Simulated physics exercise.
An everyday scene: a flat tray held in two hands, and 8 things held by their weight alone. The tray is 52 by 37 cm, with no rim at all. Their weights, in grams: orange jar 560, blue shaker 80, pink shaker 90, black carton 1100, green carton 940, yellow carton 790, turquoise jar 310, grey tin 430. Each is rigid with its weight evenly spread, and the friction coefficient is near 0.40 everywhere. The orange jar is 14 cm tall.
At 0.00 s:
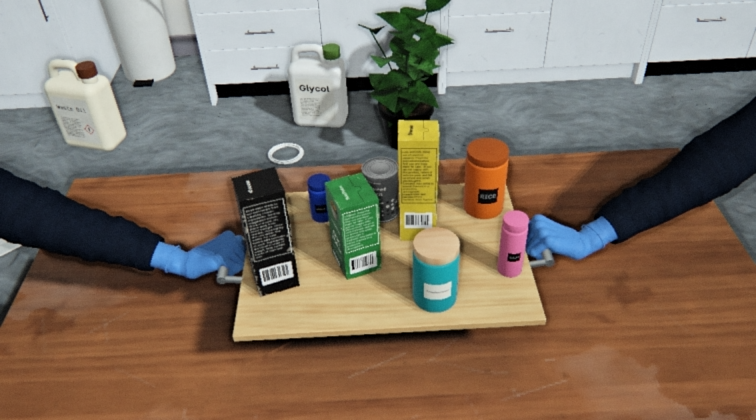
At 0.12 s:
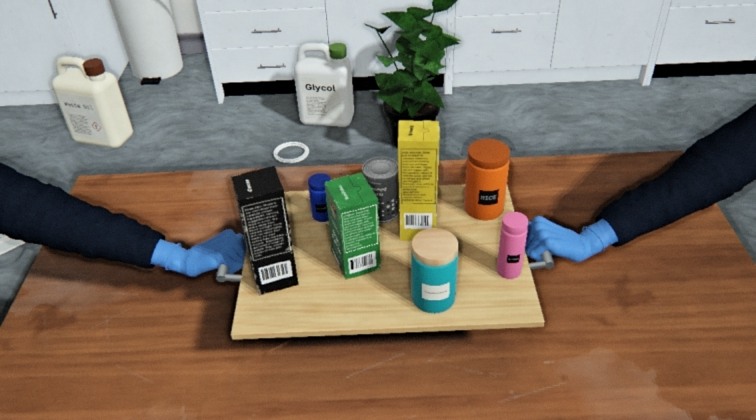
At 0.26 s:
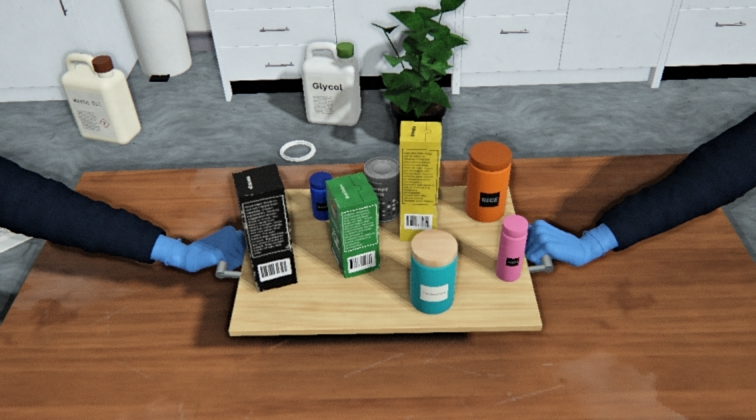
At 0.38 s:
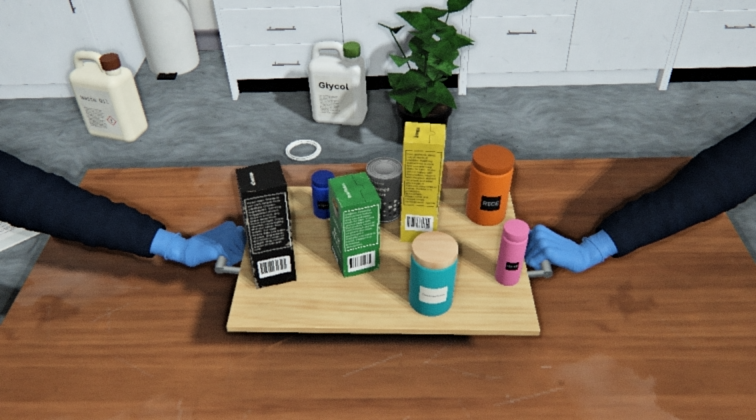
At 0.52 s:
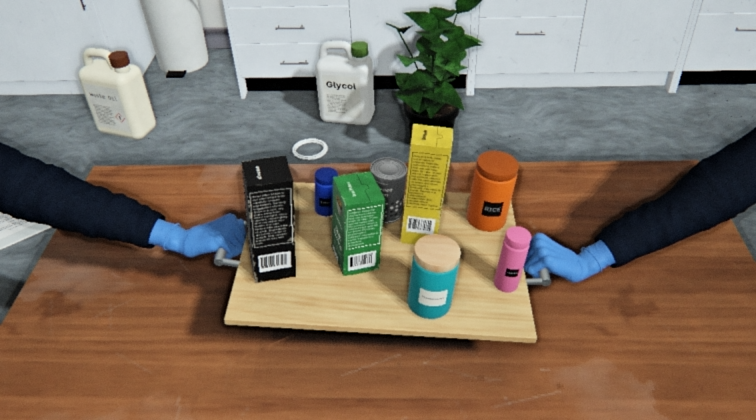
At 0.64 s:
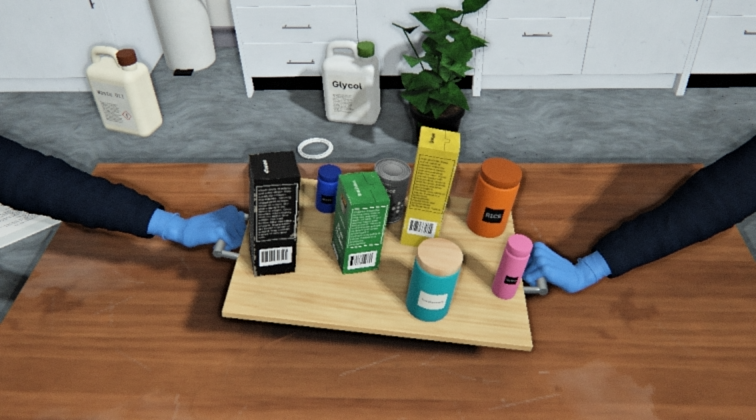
To begin with, two blue-gloved hands hold a rimless wooden tray level above a table, carrying cartons, jars, shakers and a grey tin. The tray then starts to tilt slightly, its right edge dipping. The slant steadily grows clearer, and the containers lean with the tray while keeping their places on it.
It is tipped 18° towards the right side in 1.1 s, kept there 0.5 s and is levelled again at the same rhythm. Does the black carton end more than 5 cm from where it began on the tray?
The black carton keeps its place.
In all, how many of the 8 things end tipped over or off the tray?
1 of them.
By 1.34 s, tray at 18°, right edge down; yellow carton rocked 10° off its seat.
By 1.64 s, tray at 18°, right edge down; yellow carton on its side.
By 1.94 s, tray at 16°, right edge down; yellow carton now off the tray.
By 2.34 s, tray at 6°, right edge down.
When it is over (3.3 s), off the tray, yellow carton; the other 7 within 5 cm of the start. In the last view, black carton near (264, 229).
